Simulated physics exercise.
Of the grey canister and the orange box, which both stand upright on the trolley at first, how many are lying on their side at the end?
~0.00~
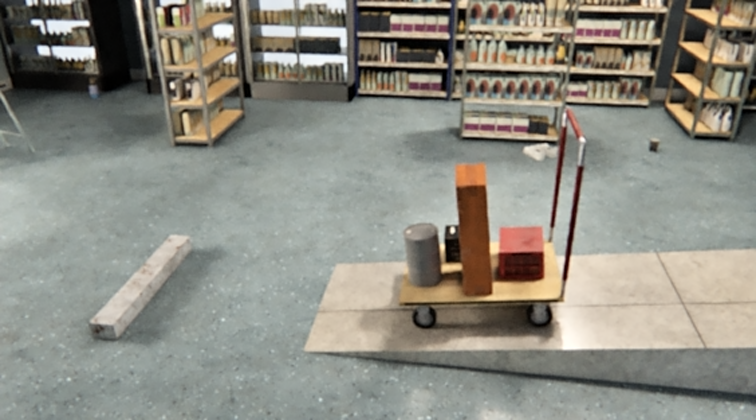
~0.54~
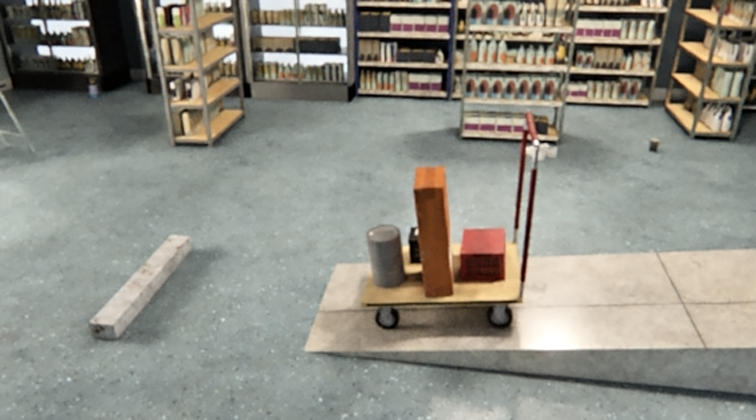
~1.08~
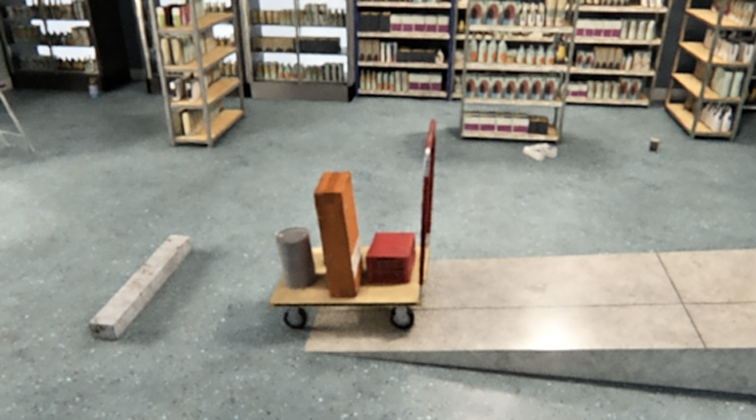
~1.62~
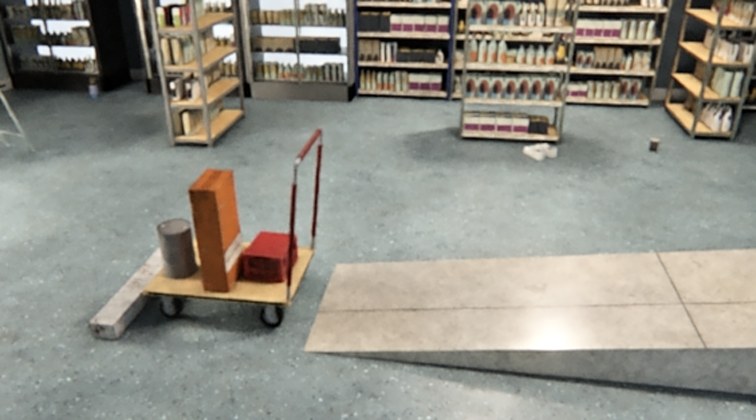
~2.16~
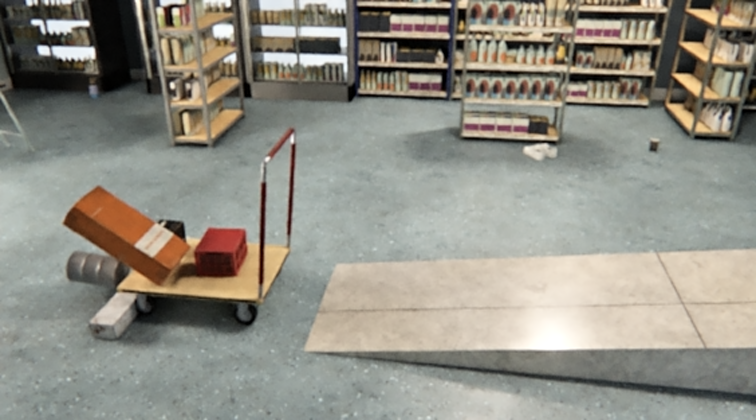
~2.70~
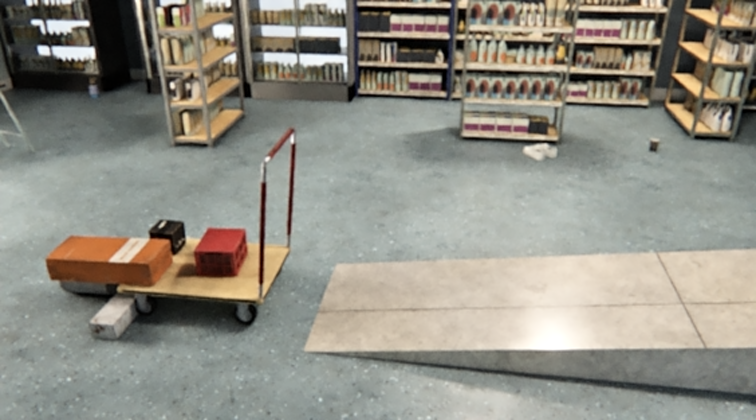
Two of them are, as both the grey canister and the orange box end up on their side by the kerb.
